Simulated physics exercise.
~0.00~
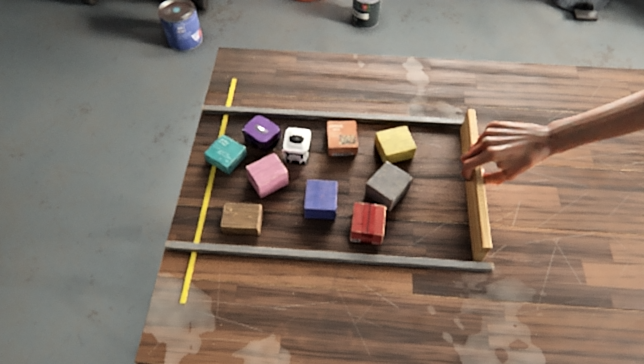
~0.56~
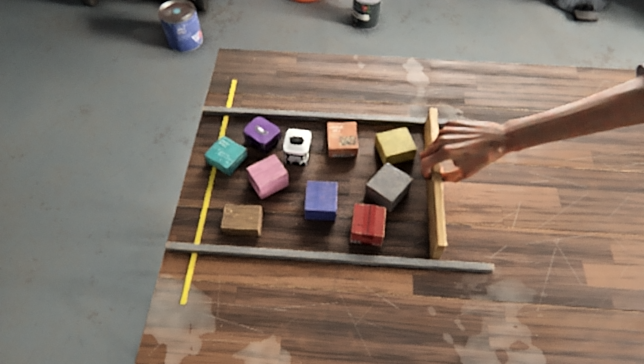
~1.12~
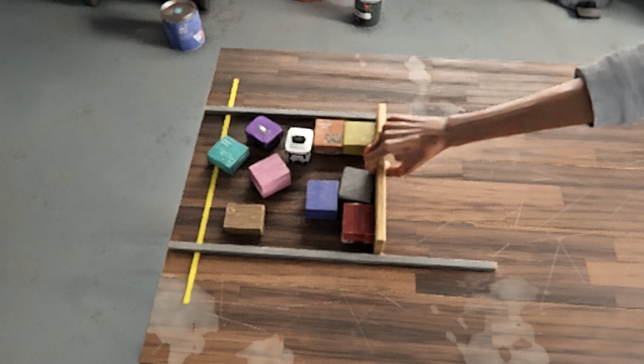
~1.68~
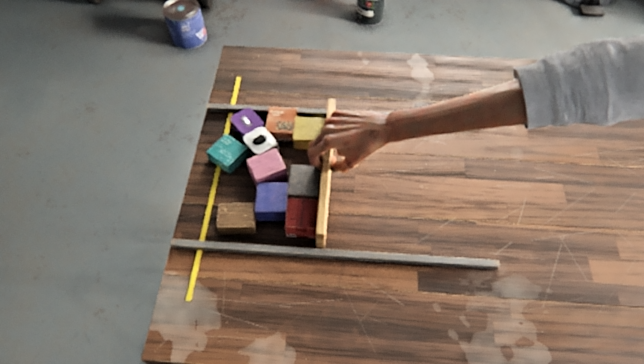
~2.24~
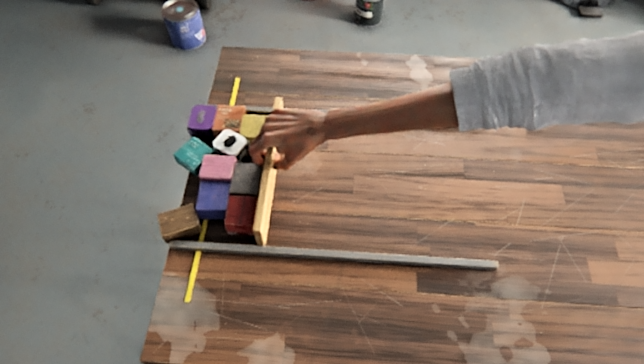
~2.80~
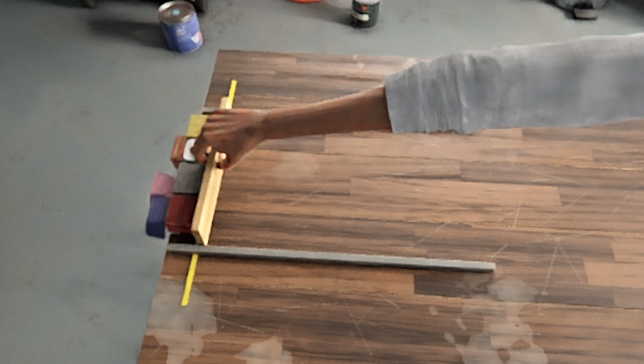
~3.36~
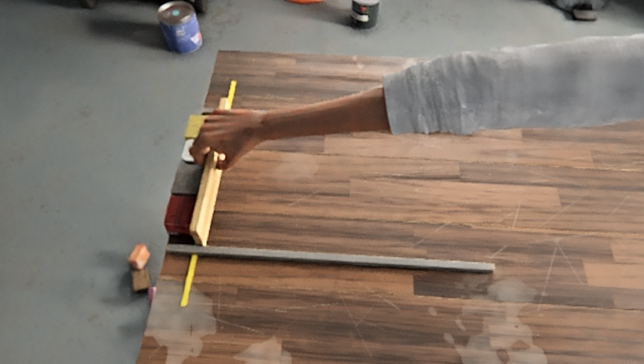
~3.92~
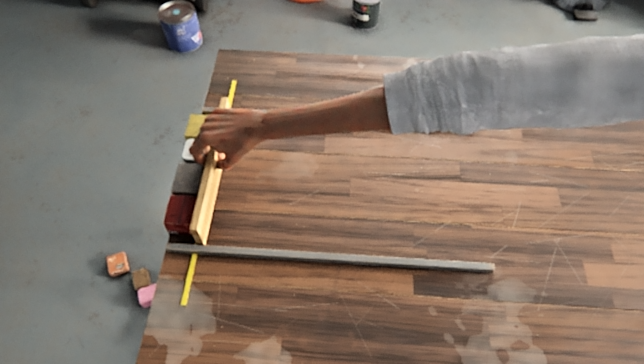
Hand pushing a wooden board along a tabletop channel, sweeping colourful blocks left until several drop off the edge and others remain.
